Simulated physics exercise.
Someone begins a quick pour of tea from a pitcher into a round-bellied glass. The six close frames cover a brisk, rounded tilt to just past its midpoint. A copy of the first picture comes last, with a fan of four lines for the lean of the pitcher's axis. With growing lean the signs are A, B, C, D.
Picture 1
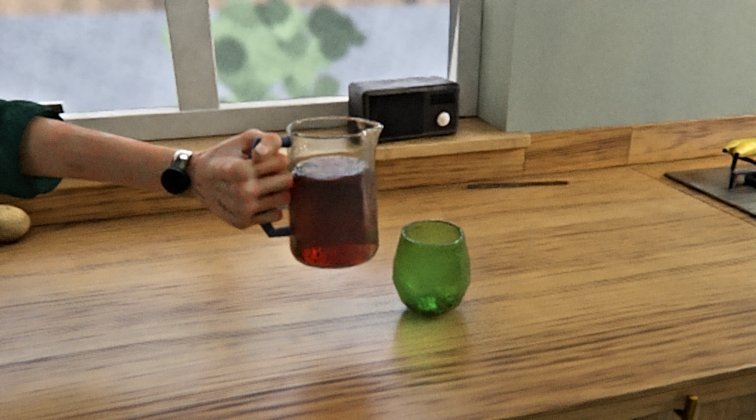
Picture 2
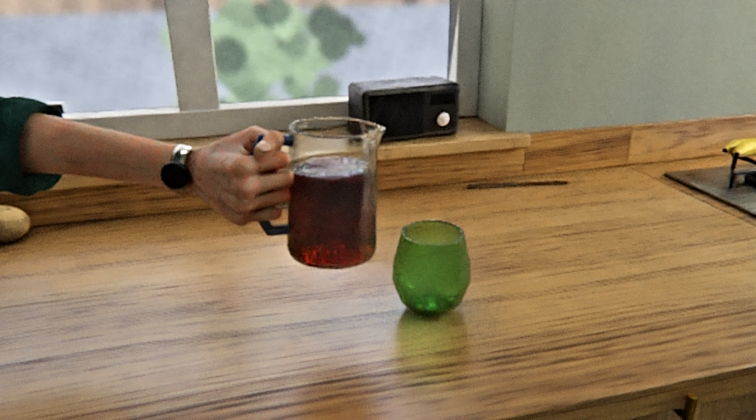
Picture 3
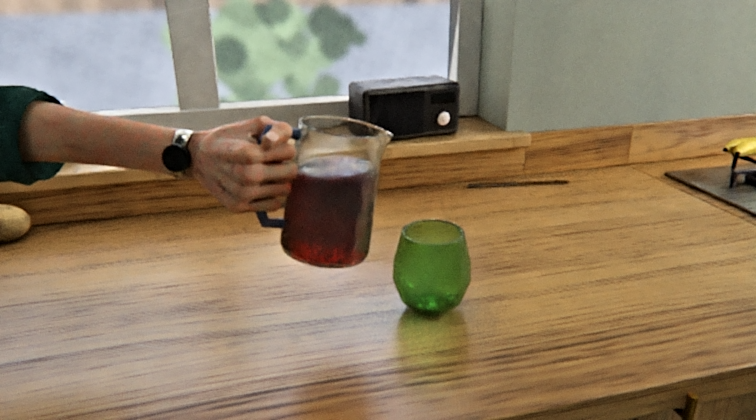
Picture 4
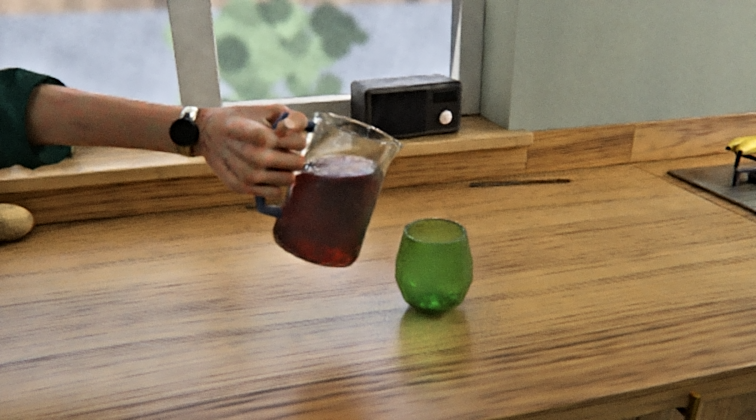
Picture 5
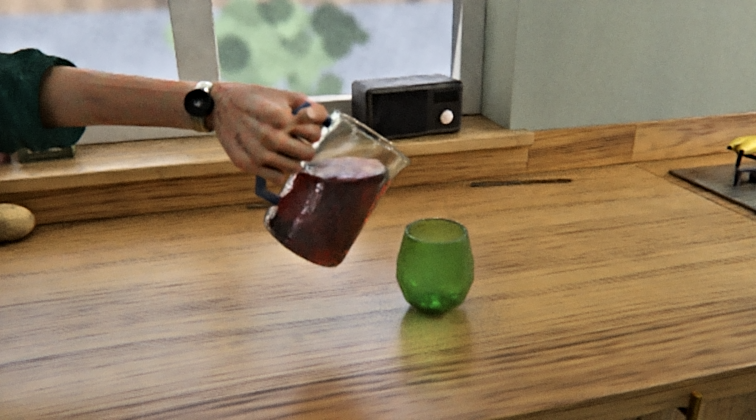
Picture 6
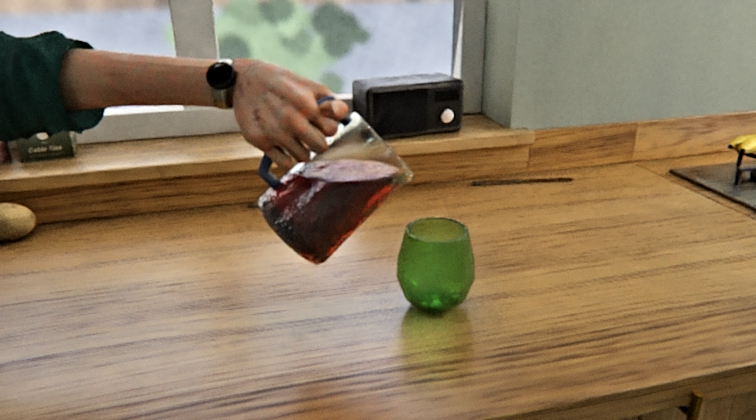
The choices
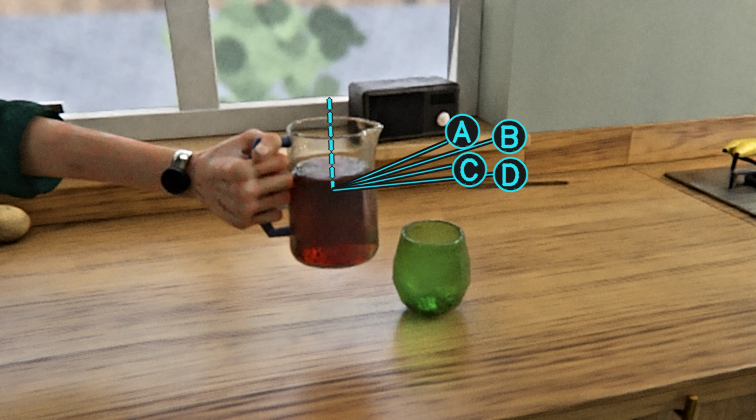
A hand wearing a watch holding a glass pitcher of dark red tea, then tilting it rightward beside a green round-bellied glass.
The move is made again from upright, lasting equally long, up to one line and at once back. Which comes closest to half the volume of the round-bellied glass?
Line A.
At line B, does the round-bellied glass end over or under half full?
Over.
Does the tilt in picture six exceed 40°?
Yes, it does.
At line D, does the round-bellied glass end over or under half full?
Over.
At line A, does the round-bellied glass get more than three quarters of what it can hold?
No, less.
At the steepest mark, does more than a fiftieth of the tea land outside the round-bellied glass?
Yes.
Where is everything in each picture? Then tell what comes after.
Upright, lip at (380, 126); rim of the round-bellied glass round (432, 232); nothing has left yet, in the first frame.
Tipped about 3°, lip at (383, 128); nothing has left yet, in the second frame.
Tipped about 10°, lip at (390, 134); nothing has left yet, in the third frame.
Tipped about 21°, lip at (401, 144); nothing has left yet, in the fourth frame.
Tipped about 35°, lip at (409, 160); nothing has left yet, in the fifth frame.
Tipped about 49°, lip at (412, 177); nothing has left yet, in the sixth frame.
On the marked copy, A at (447, 141); B at (492, 140); C at (451, 166); D at (493, 174).
Choosing A, the round-bellied glass ends with about 48 % of what it can hold.
Choosing B, the round-bellied glass ends with about 62 % of what it can hold; 3 % of the tea is spilt.
Choosing C, the round-bellied glass ends with about 70 % of what it can hold; 10 % of the tea is spilt.
Choosing D, the round-bellied glass ends with about 84 % of what it can hold; 12 % of the tea is spilt.
